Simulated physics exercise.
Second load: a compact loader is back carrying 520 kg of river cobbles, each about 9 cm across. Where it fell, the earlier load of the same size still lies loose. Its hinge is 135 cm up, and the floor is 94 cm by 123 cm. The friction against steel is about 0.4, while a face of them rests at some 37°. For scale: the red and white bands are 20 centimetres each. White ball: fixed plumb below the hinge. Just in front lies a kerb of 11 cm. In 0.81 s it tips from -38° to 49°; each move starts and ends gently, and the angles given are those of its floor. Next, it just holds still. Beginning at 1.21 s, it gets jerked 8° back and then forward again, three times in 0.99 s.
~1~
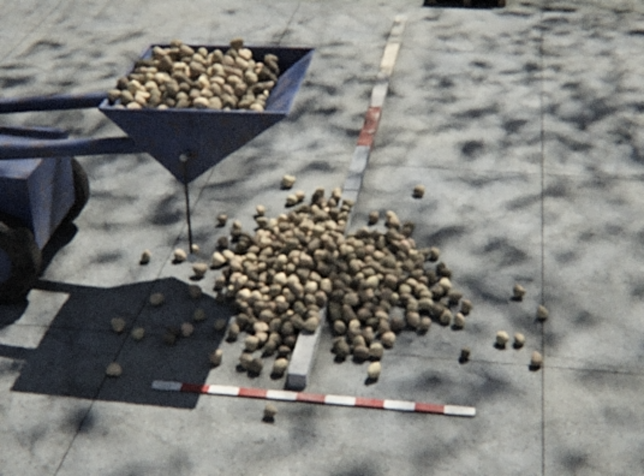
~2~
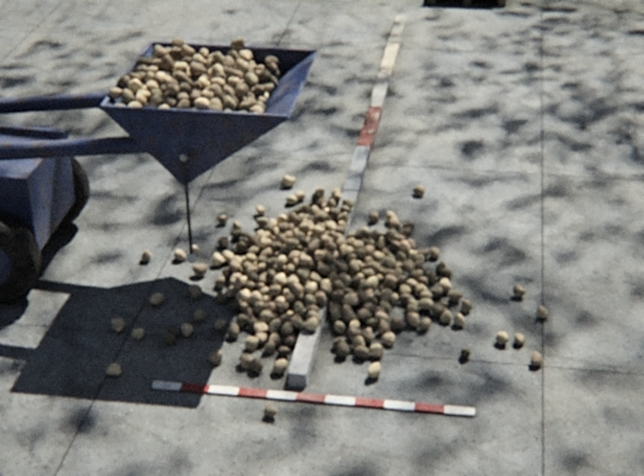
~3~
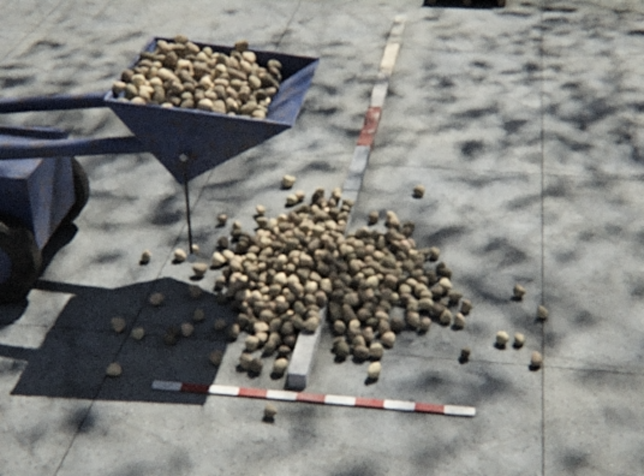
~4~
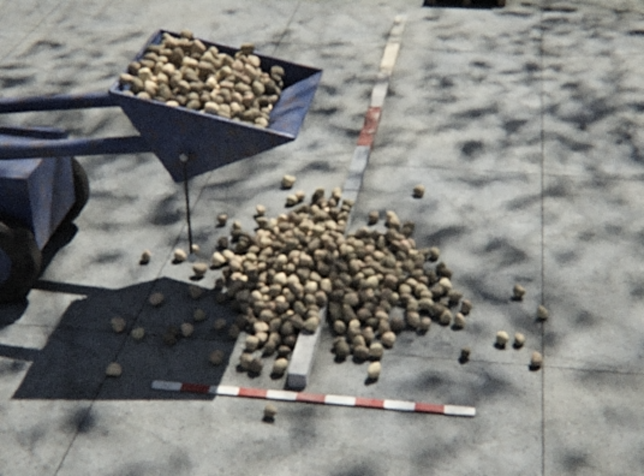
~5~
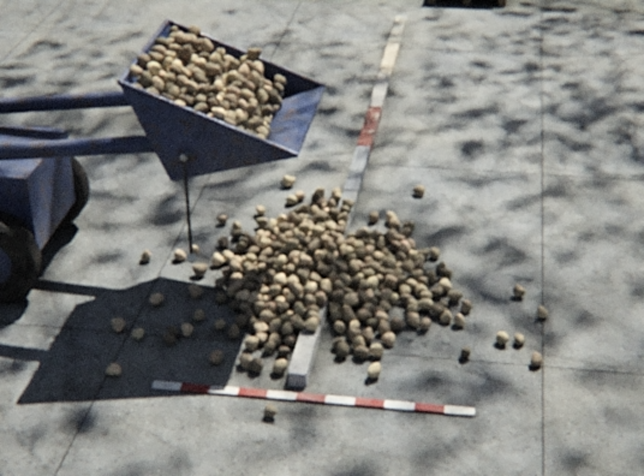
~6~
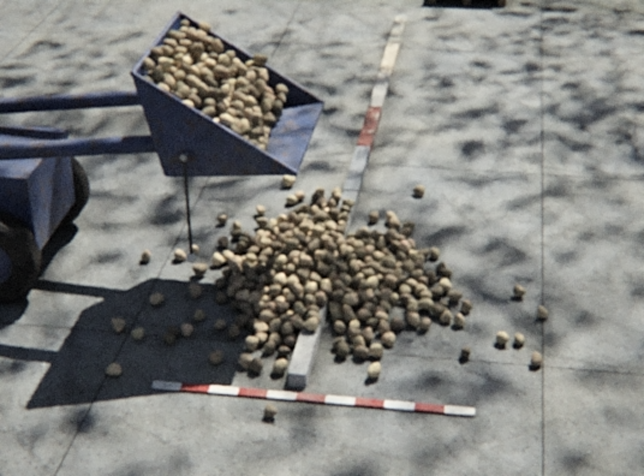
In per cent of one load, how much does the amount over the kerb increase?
About 55 per cent.
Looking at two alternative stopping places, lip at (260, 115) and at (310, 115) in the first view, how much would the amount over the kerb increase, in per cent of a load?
Roughly 30 and 75 per cent, in that order.
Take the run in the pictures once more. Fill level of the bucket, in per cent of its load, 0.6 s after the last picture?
Roughly 50 parts in a hundred of the load.
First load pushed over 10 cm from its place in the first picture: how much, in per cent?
Some 25 percent, give or take.
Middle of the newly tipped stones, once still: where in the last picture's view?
Roughly pixel (338, 265) in the last view.
Then, 0.3 s after the last picture the floor is at 36°; in per cent of one load, 100 in the bucket, 69 on this side of the kerb, 32 over the kerb; the foremost stones are at (501, 327).
Then, 0.6 s after the last picture the floor is at 49°; in per cent of one load, 51 in the bucket, 117 on this side of the kerb, 32 over the kerb; the foremost stones are at (501, 327).
Then, 2.3 s after the last picture the floor is at 49°; in per cent of one load, 0 in the bucket, 113 on this side of the kerb, 87 over the kerb; the foremost stones are at (608, 279).
Then, 5.1 s after the last picture the floor is at 49°; in per cent of one load, 0 in the bucket, 113 on this side of the kerb, 87 over the kerb; the foremost stones are at (610, 279). Net gain over the kerb, 55.
